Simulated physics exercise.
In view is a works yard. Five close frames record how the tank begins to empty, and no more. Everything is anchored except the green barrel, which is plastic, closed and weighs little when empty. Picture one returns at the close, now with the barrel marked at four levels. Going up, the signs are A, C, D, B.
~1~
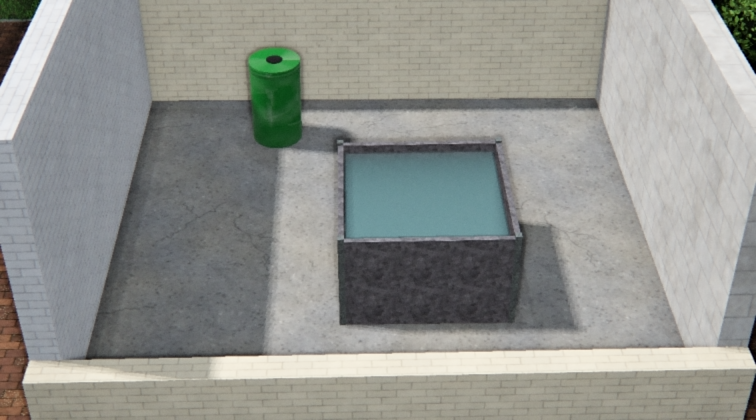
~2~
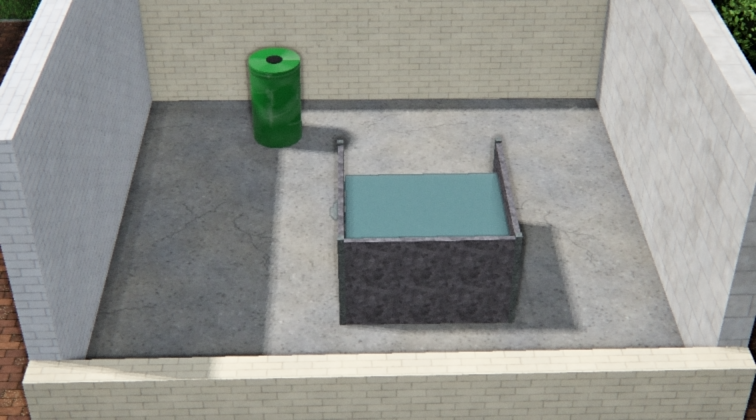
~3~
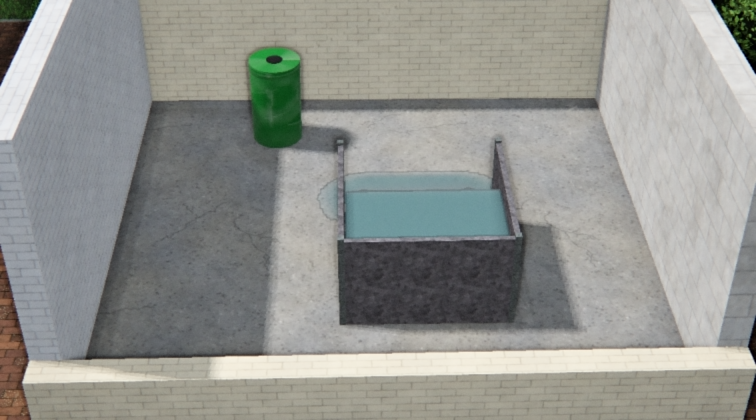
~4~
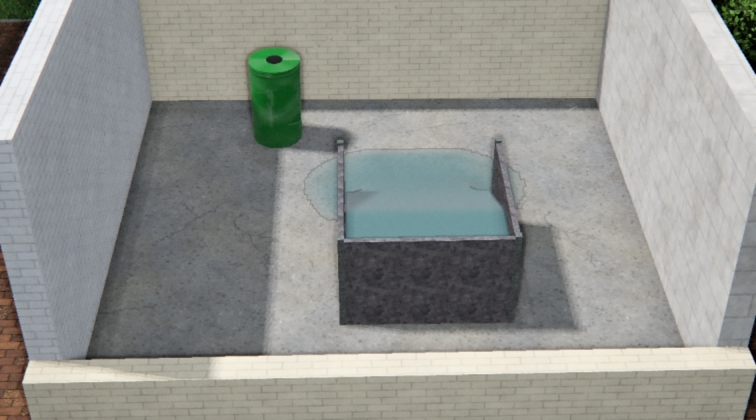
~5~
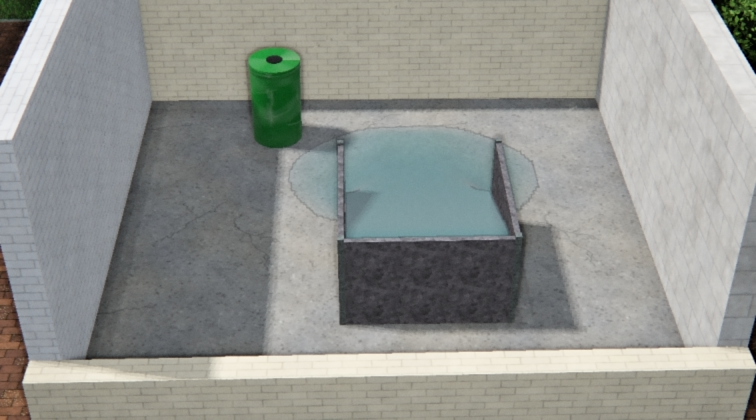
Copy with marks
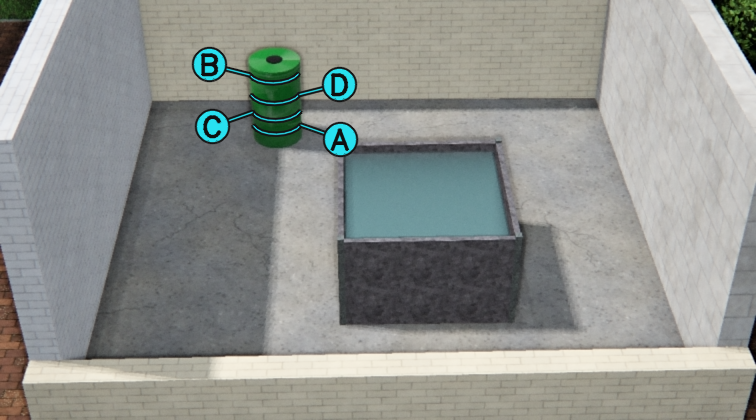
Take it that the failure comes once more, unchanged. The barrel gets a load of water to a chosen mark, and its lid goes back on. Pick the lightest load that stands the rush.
C will do.
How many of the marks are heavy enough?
Three.
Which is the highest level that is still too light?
A.
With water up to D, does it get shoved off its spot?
No, that is safe.
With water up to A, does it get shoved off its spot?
Yes, that goes wrong.
In cyan, A at (276, 134); B at (273, 82); C at (275, 120); D at (274, 103); from the bottom up A, C, D, B.
With A, it is pushed about its own width away.
With B, it does not move.
With C, it does not move.
With D, it does not move.
